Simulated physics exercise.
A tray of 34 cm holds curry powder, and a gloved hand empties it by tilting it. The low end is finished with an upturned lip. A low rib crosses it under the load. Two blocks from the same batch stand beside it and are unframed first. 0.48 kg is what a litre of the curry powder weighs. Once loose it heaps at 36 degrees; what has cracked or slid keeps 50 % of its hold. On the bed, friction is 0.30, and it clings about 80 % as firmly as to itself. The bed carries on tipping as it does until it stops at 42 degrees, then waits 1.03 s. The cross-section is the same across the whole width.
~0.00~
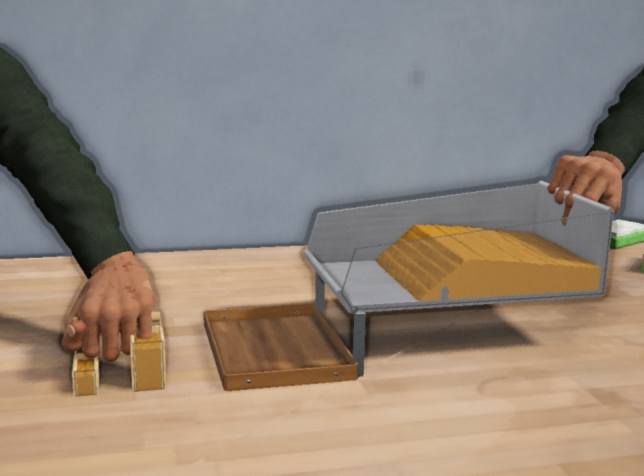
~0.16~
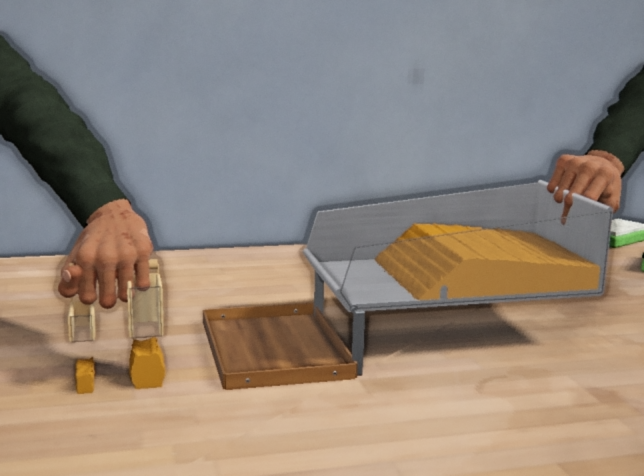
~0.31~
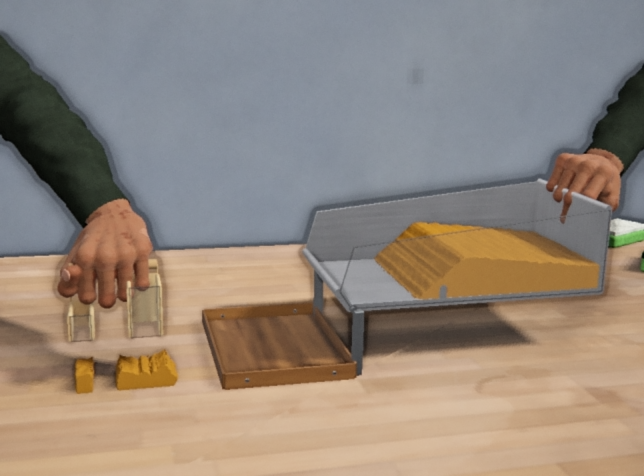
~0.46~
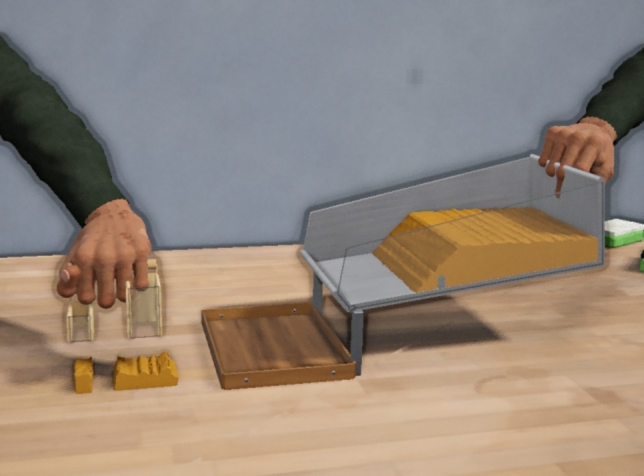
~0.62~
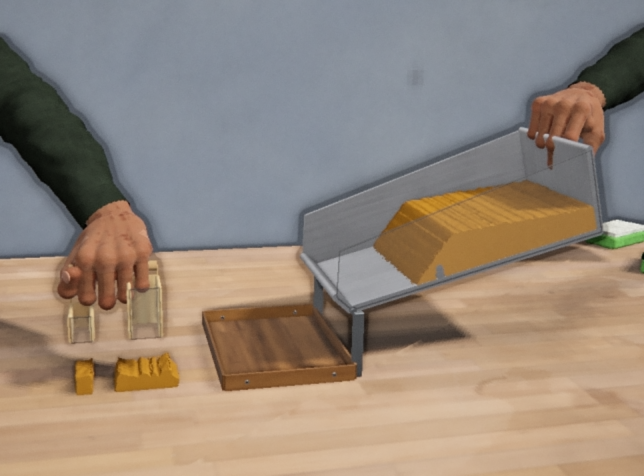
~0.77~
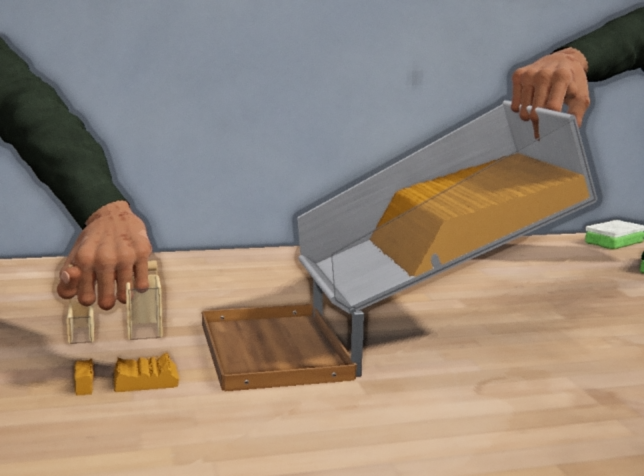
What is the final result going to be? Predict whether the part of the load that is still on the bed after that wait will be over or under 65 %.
My prediction is over.
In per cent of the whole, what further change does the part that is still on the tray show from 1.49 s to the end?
Change to the end: Approx. 16 %.
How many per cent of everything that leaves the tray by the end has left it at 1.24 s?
Around 0 percent.
After 0.99 s, the tilt is 33 degrees and 100 % is on the bed.
After 1.24 s, the tilt is 42 degrees and 100 % is on the bed.
After 1.49 s, the tilt is 42 degrees and 97 % is on the bed.
After 1.75 s, the tilt is 42 degrees and 86 % is on the bed.
After 2.26 s, at the end, the tilt is 42 degrees and 81 % is on the bed.
